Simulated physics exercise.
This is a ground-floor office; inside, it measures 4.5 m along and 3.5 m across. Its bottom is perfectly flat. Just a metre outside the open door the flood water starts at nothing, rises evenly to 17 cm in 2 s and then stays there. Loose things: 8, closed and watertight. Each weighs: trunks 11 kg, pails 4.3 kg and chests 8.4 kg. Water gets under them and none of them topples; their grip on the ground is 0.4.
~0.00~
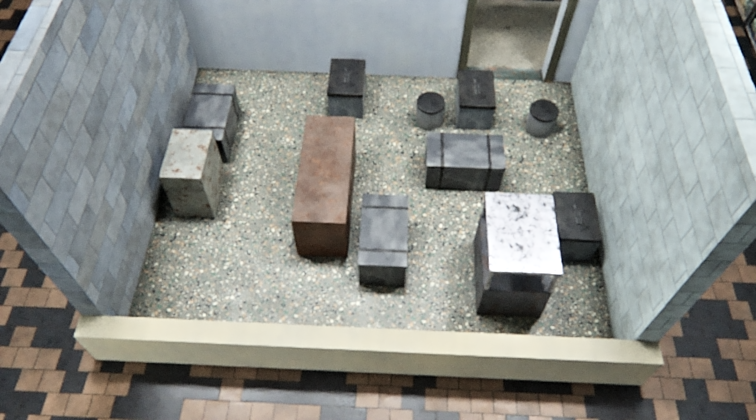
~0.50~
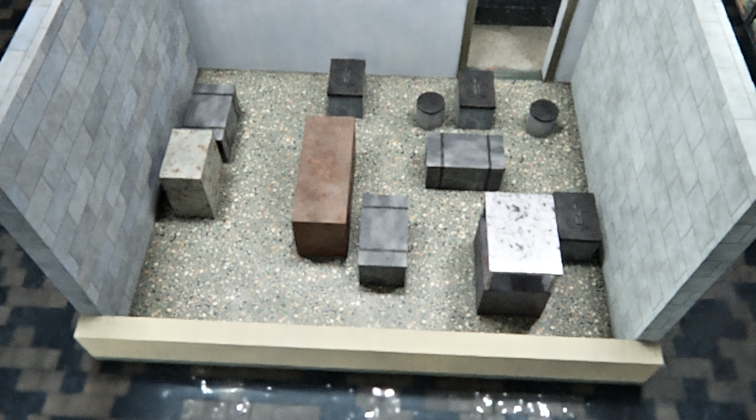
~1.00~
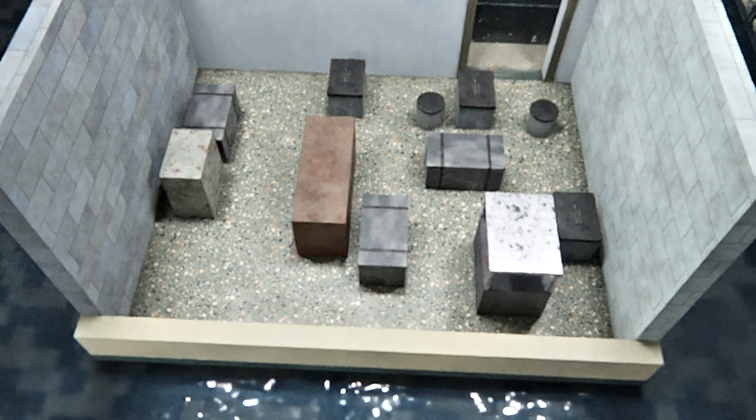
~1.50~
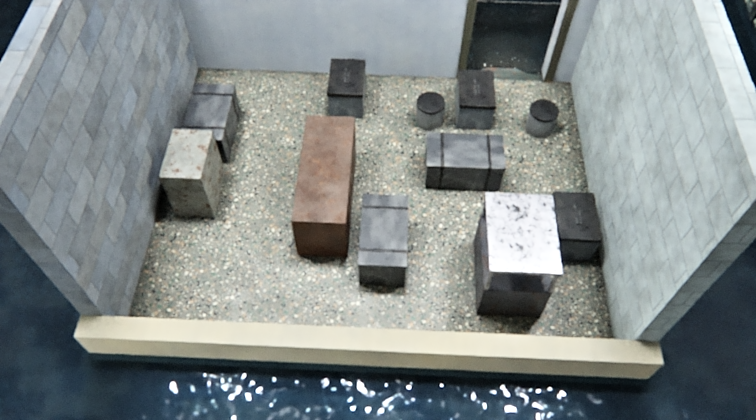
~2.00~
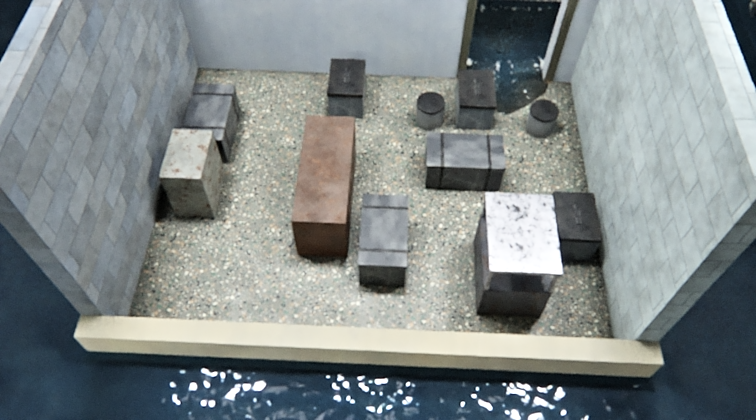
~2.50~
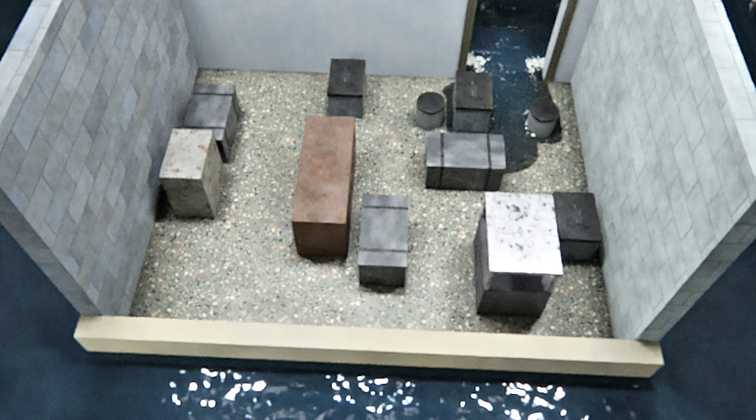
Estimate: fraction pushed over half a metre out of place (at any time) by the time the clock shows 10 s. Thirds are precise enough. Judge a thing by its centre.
I'd put it at between one and two thirds.
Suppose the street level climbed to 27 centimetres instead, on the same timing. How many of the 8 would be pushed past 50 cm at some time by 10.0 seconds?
Then it comes to 6.
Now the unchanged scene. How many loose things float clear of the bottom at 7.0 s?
Just then, the number is 5.
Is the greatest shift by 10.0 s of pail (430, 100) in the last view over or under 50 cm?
I'd say not as far.
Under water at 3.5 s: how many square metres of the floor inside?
Wet area: Approx. 4.0 m2.
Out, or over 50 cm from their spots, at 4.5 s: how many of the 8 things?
4.
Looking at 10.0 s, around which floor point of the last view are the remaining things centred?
Roughly at (371, 209).
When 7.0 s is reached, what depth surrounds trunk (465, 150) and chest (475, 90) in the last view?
First roughly 6 cm, second roughly 7 cm.
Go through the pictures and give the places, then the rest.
In the first picture, a chest at (477, 88), on the bottom; a pail at (545, 110), on the bottom; 0.0 m2 under water; 0 of 8 have shifted.
In the second picture, a chest at (477, 88), on the bottom; a pail at (545, 110), on the bottom; water covers 0.0 m2; 0 of 8 have shifted.
In the third picture, a chest at (477, 88) rests on the ground; a pail at (545, 110), on the bottom; water covers 0.0 m2; 0 of 8 have shifted.
In the fourth picture, a chest at (477, 88), on the bottom; a pail at (545, 110) rests on the ground; water covers 0.0 m2; 0 of 8 have shifted.
In the fifth picture, a chest at (477, 88), on the bottom; a pail at (545, 110) rests on the ground; 0.3 m2 under water; 0 of 8 have shifted.
In the sixth picture, a chest at (474, 89) rests on the ground, 4 cm from its start; a pail at (545, 110) rests on the ground; water covers 1.0 m2; 0 of 8 have shifted.
After 3.5 s 2 of 8 are over 50 cm from their spots; 1 afloat.
After 4.5 s 4 of 8 are over 50 cm from their spots; 2 afloat.
After 7.0 s 4 of 8 are over 50 cm from their spots; 5 afloat.
After 10.0 s 5 of 8 are over 50 cm from their spots, and 5 have been at some point; 5 afloat.
